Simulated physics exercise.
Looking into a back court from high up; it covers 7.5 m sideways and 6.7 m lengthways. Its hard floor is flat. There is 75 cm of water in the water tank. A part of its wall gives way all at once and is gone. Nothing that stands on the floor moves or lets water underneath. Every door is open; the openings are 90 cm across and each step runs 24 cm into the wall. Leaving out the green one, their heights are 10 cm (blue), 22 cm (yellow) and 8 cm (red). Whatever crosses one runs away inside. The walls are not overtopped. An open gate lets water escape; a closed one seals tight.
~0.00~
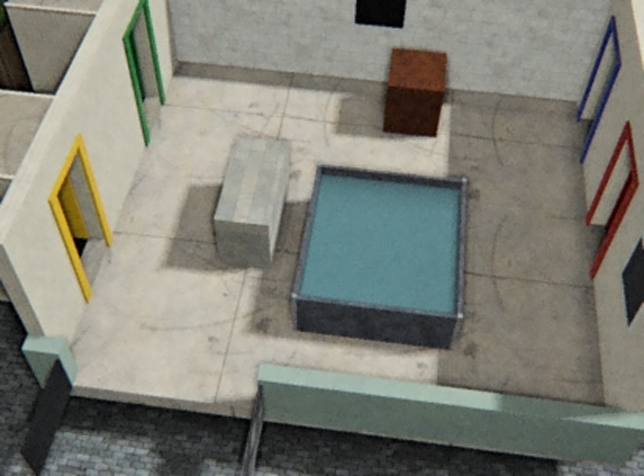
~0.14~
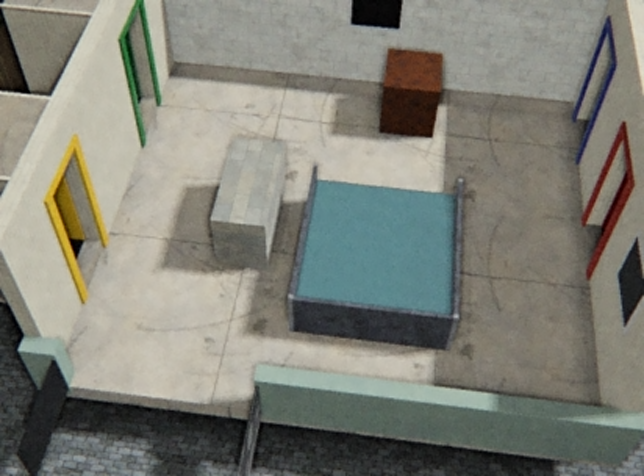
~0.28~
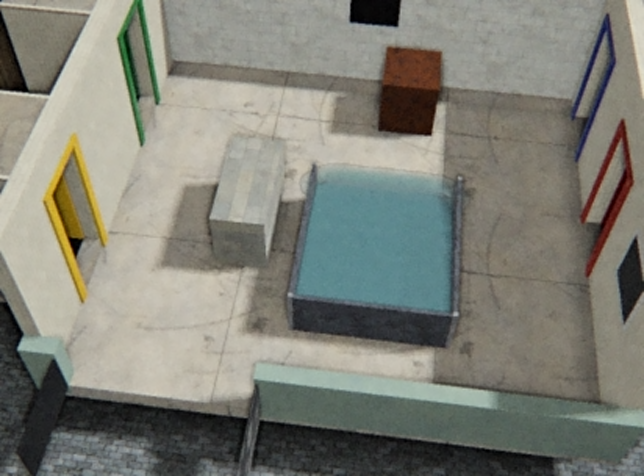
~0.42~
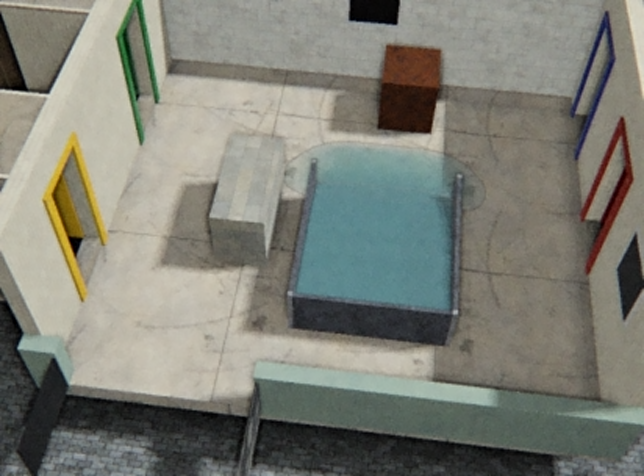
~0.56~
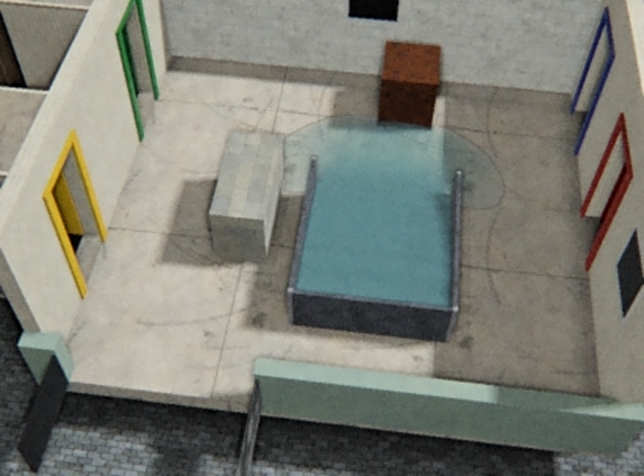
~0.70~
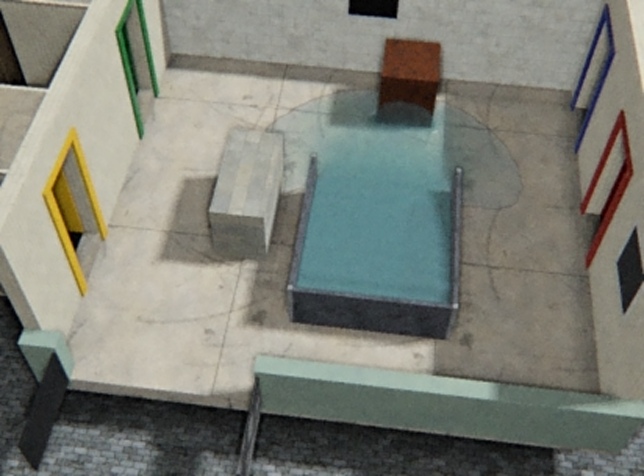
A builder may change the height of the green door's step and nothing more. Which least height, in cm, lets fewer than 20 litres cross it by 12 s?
At least 16 cm or so.
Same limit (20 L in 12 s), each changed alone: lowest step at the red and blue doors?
About 7.0 cm at red and 29 cm at blue.
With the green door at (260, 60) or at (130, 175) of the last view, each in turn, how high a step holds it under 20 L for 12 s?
About 20 and 6.0 cm.
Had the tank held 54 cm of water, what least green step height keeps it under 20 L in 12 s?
Some 11.0 cm.
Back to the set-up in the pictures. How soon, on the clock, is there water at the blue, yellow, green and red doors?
Arrival: Blue 1.6 s, yellow 4.0 s, green 2.6 s, red 3.4 s.
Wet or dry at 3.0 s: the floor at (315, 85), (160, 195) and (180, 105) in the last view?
In that order: Wet, still dry, under water.
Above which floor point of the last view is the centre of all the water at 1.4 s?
At about (381, 201).
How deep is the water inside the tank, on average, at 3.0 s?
Some 19 cm.
After 1.4 s water covers 35 % of the floor, deepest (52 cm) near (394, 129); it has not reached the green door.
After 3.0 s water covers 45 % of the floor, deepest (46 cm) near (167, 66); 15 cm at the green door, 0 litres in over its 22 cm step.
After 12.0 s water covers 100 % of the floor, deepest (11 cm) near (92, 342); 8 cm at the green door, 4 litres in over its 22 cm step.
At the green door as built, the water arrived by 2.7 s and peaked near 23 cm at 4.0 s.
Run again over the same 12 s with other heights there, 40 litres in over 13.5 cm, 13 litres over 18 cm. The limit of 20 litres is kept from about 16 cm up.
